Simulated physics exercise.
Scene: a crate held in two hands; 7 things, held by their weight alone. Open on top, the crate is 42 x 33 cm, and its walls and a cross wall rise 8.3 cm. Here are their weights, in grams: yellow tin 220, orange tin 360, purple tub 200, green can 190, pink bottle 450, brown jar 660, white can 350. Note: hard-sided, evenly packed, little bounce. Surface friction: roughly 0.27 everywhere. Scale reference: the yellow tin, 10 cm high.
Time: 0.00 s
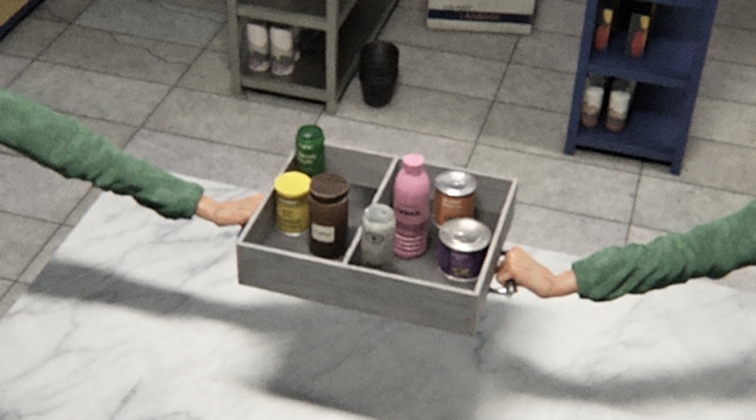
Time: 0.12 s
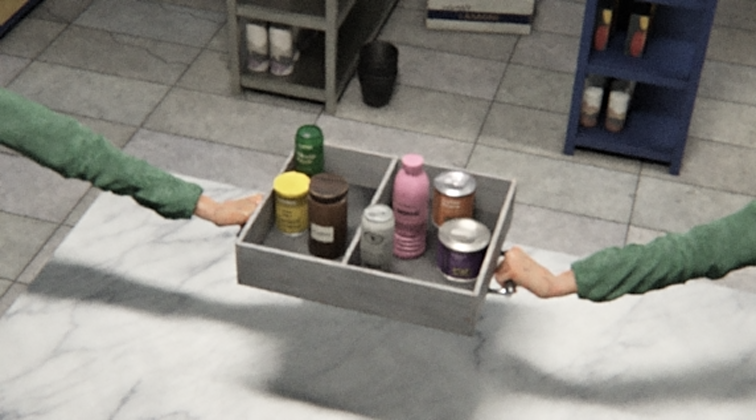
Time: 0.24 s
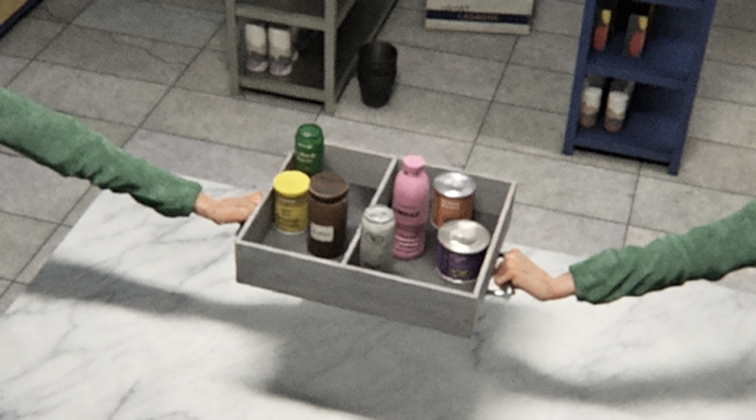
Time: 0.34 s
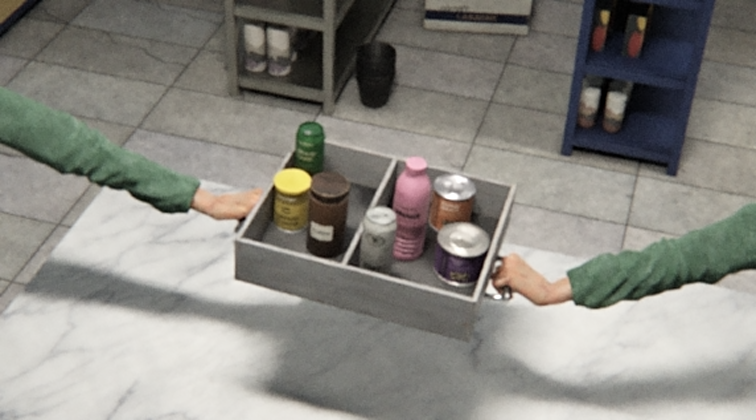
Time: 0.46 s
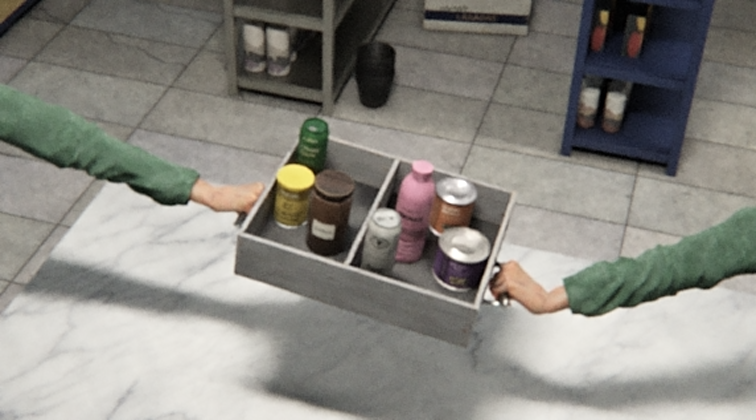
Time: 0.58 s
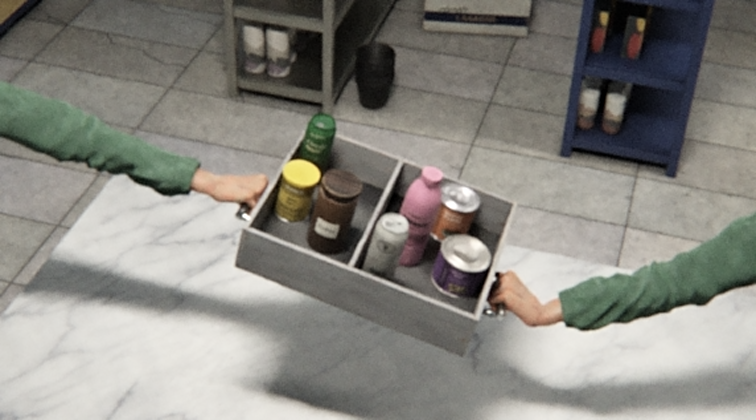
To begin with, two green-sleeved arms hold a grey, open-topped crate of bottles, jars and cans level above a marble surface. The hands then tilt it gradually, lowering its right side and slightly raising its left, until it slants modestly, the containers leaning right with it.
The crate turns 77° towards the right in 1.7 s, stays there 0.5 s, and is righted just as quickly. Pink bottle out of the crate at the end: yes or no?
Yes.
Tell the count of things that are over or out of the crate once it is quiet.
The answer is 1.
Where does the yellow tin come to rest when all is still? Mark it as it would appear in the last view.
About (356, 204).
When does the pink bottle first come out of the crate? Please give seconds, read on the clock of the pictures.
Near 1.4 s on the clock.
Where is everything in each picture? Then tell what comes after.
The first picture shows crate level; pink bottle (411, 205); yellow tin (293, 204).
The second picture shows crate level; purple tub (463, 250); green can (310, 162).
The third picture shows tip 1°, right side down; brown jar (327, 216); white can (377, 251).
The fourth picture shows tip 3°, right side down; yellow tin (292, 201); orange tin (452, 205).
The fifth picture shows tip 7°, right side down; purple tub (461, 259); green can (311, 155).
The sixth picture shows tip 12°, right side down; pink bottle (418, 215); brown jar (334, 213).
By 1.08 s, tip 49°, right side down; pink bottle rocked 4° off its seat near (453, 255); white can 16 cm from its spot; green can 13 cm from its spot.
By 2.78 s, tip 65°, right side down; pink bottle now out of the crate; white can 16 cm from its spot; green can 13 cm from its spot.
When it is over (4.5 s), out of the crate, pink bottle; not toppled but over 5 cm from the start, yellow tin, orange tin, green can and white can; the other 2 within 5 cm of the start. In the last view, pink bottle near (515, 330).
